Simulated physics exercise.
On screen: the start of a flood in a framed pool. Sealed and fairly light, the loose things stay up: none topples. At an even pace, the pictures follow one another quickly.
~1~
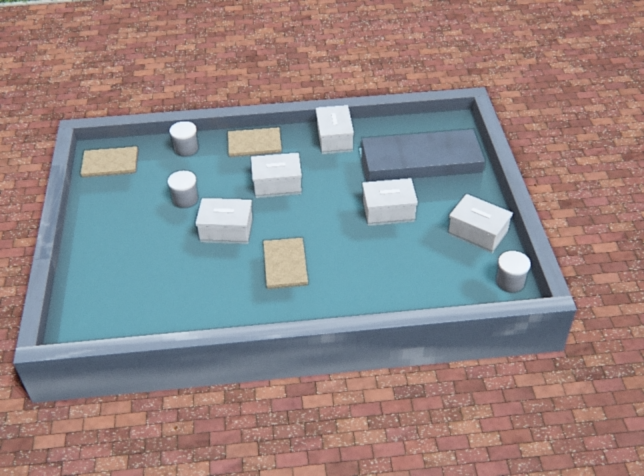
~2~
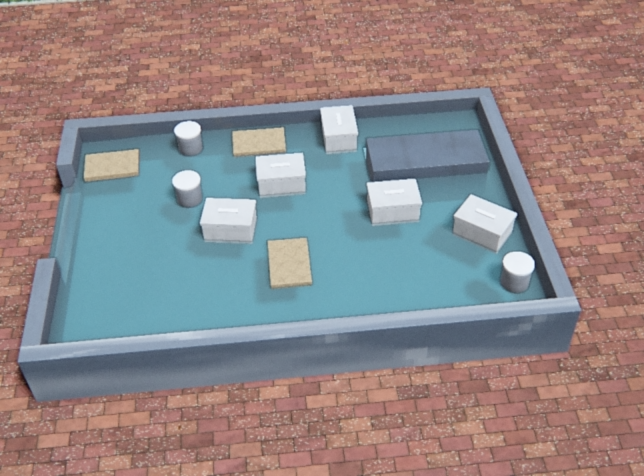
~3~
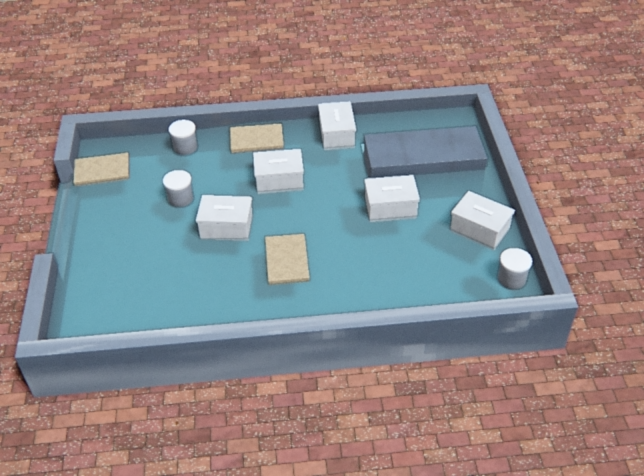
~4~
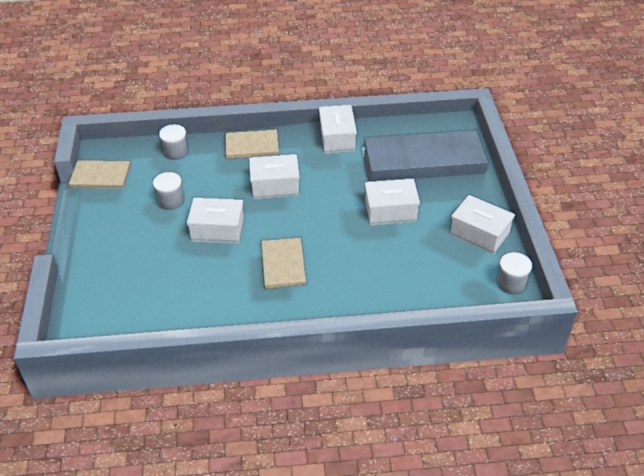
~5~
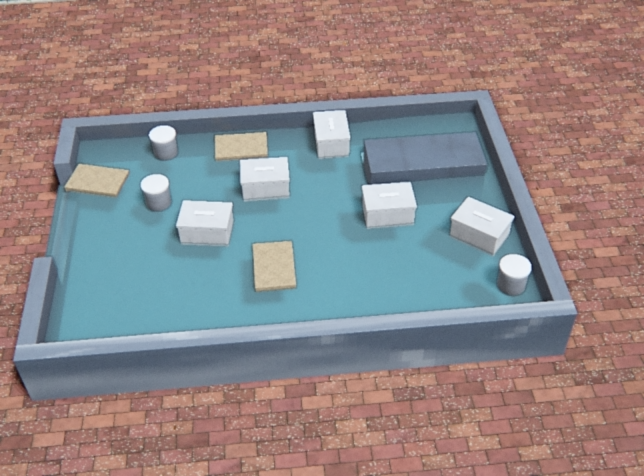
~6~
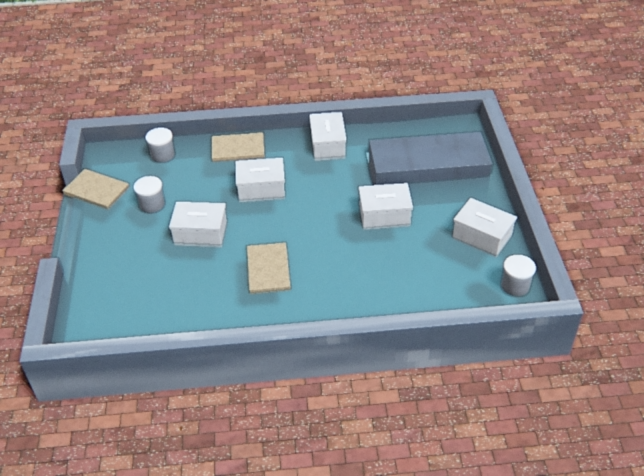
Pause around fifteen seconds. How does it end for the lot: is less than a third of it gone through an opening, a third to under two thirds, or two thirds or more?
The share is one third to two thirds.
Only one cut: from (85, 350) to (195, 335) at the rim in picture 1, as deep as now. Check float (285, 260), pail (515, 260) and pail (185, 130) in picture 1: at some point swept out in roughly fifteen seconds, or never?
In sequence - departs, stays put, stays put.
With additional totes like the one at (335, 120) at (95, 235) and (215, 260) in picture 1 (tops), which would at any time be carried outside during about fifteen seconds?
First lost, then lost.
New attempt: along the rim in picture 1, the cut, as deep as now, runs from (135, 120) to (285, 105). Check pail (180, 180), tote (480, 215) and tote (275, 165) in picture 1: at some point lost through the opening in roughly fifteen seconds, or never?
Going through them in sequence: Gets out, then trapped, then gets out.
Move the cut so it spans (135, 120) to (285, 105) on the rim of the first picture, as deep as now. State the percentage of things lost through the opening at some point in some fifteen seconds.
I'd guess around 70 percent.
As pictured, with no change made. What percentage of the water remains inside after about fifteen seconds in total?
About 56 percent.
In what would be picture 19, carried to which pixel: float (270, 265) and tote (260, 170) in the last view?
I'd say close to (191, 265) and close to (181, 179).
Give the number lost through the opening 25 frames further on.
That comes to 4.
A moment on, 1 of 11 are out; 10 afloat.
Next, 4 of 11 are out; 7 afloat.
Later, 4 of 11 are out; 7 afloat.
In the end, 5 of 11 are out; 6 afloat.
